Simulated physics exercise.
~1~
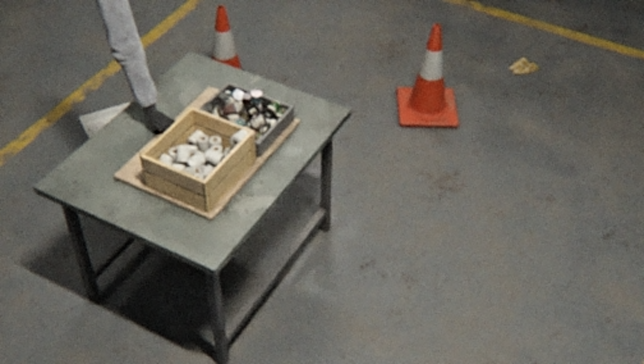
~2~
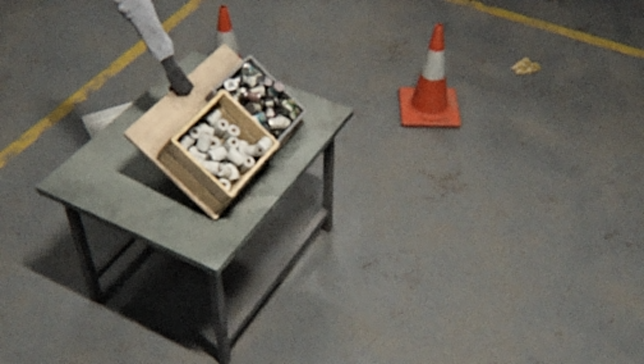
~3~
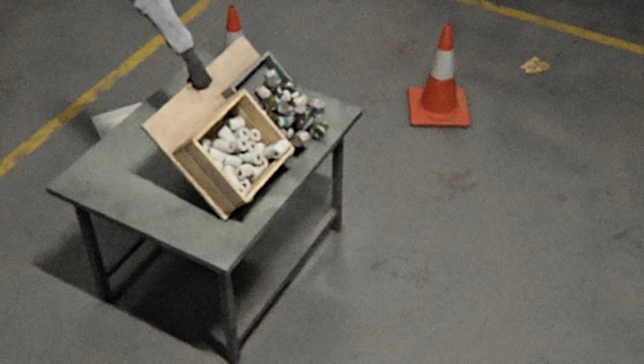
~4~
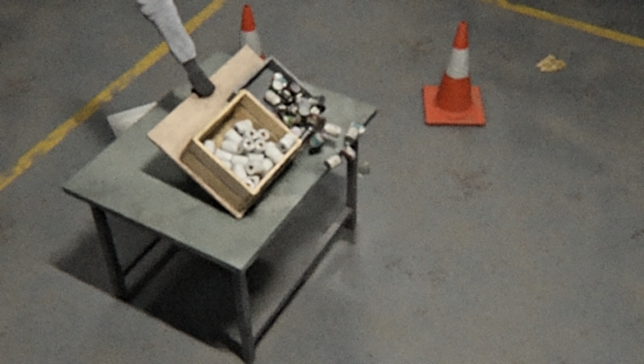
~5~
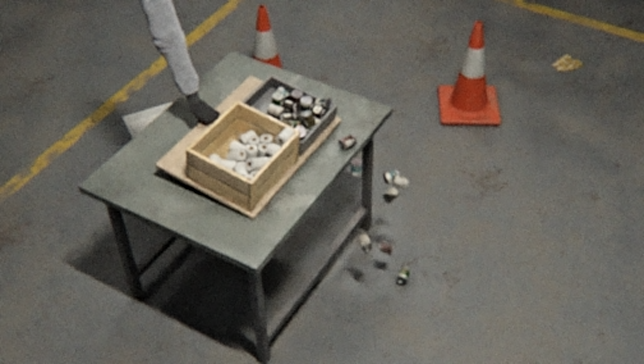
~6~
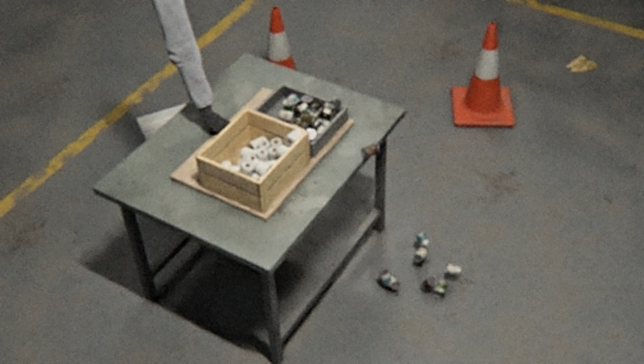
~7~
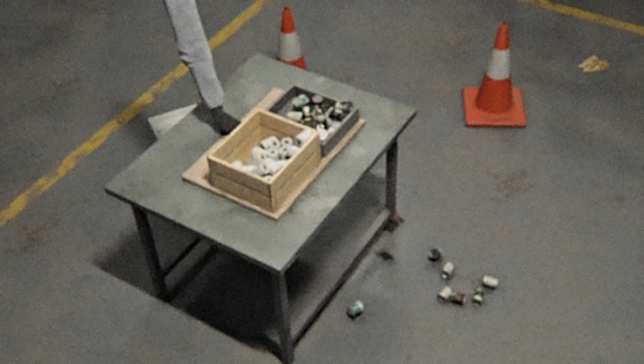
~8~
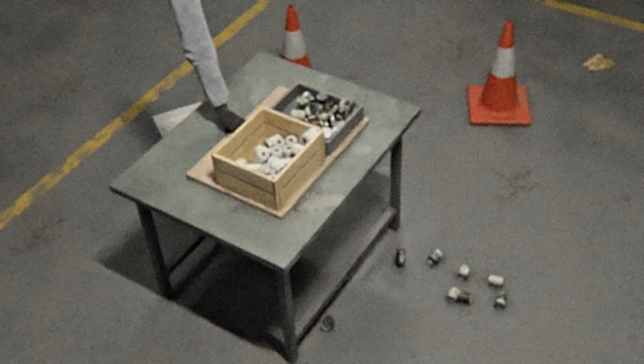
To begin with, a grey container of small tins and a wooden container of white paper rolls sit on a plywood board on a table, with traffic cones behind. A gloved hand lifts the board's left side, tilting it steeply toward the right. The rolls slump but stay inside their box, while several tins slide over the grey container's edge and spill off the table. The hand then lowers the board flat again as the tins drop to the floor. They scatter and roll a little to the right, ending strewn beside the table, with most tins still in their container.
